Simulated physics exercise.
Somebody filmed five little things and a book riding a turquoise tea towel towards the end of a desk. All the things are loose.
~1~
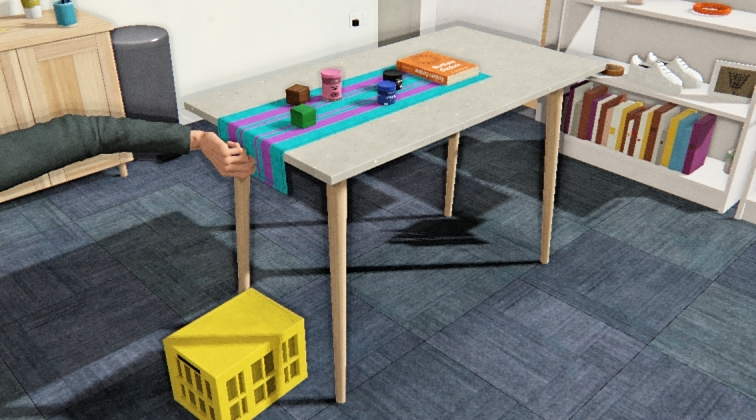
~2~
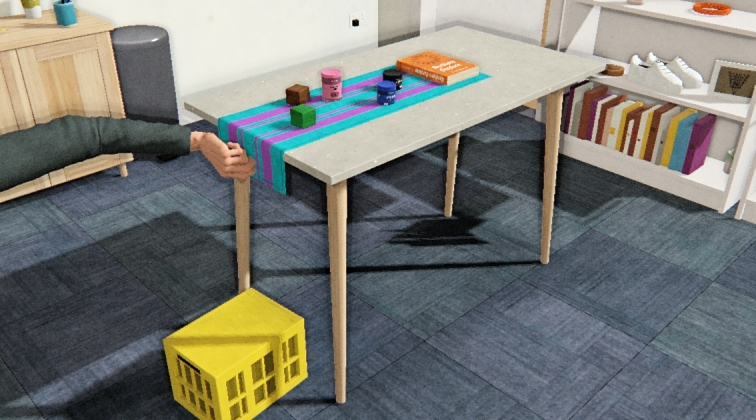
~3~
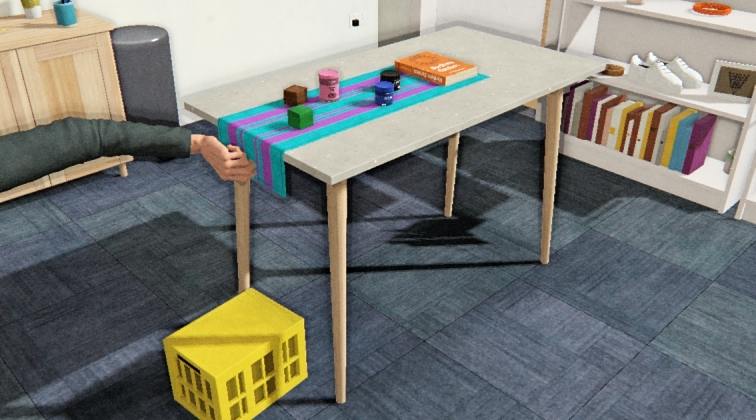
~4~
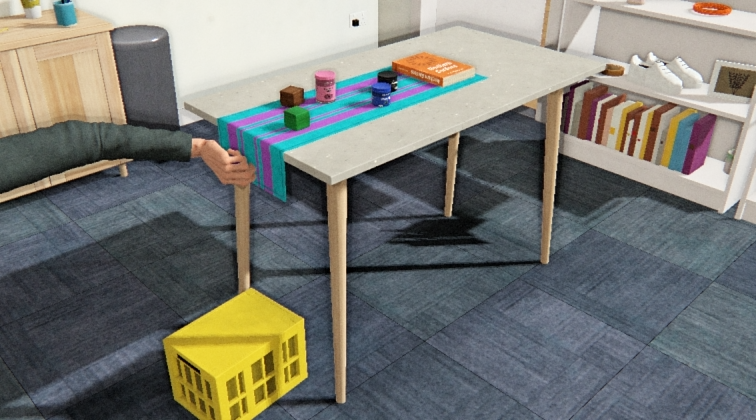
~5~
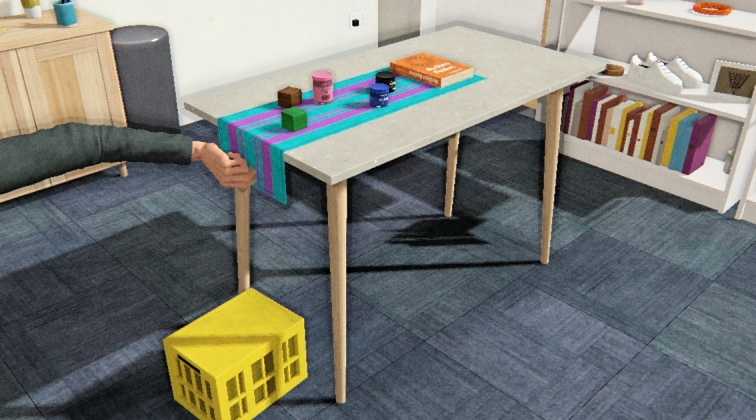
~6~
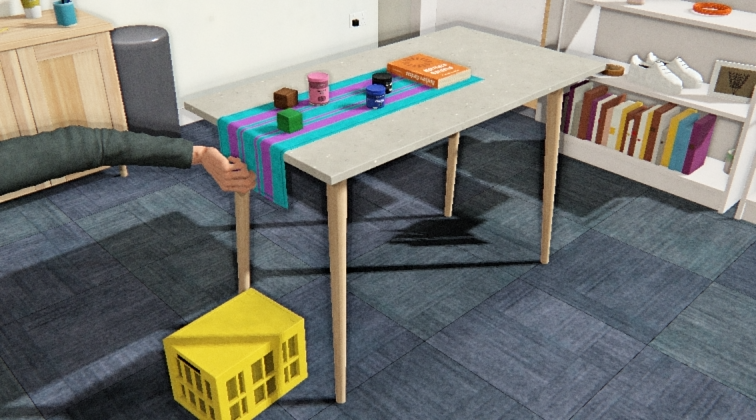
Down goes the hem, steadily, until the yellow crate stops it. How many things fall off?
The answer is four.
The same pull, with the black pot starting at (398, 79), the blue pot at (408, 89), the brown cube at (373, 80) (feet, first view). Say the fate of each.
The black pot does not fall, the blue pot holds on, the brown cube keeps its place on top.
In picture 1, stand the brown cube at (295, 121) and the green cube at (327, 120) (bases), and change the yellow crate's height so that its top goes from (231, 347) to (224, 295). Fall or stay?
The brown cube tumbles off; the green cube drops off.
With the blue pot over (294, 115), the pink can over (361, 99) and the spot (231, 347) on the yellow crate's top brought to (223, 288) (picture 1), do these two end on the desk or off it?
The blue pot tumbles off, the pink can keeps its place on top.
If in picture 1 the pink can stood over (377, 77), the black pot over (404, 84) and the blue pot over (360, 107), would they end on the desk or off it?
The pink can drops off; the black pot keeps its place on top; the blue pot drops off.
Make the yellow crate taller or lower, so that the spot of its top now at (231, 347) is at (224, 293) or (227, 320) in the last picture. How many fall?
The count: 3 and 3.
A little later, hem near (256, 231); green cube gone.
Next, hem near (259, 288); green cube, brown cube and pink can gone.
When it is over, hem on the crate; green cube, brown cube, pink can and blue pot gone. Over the edge go four.
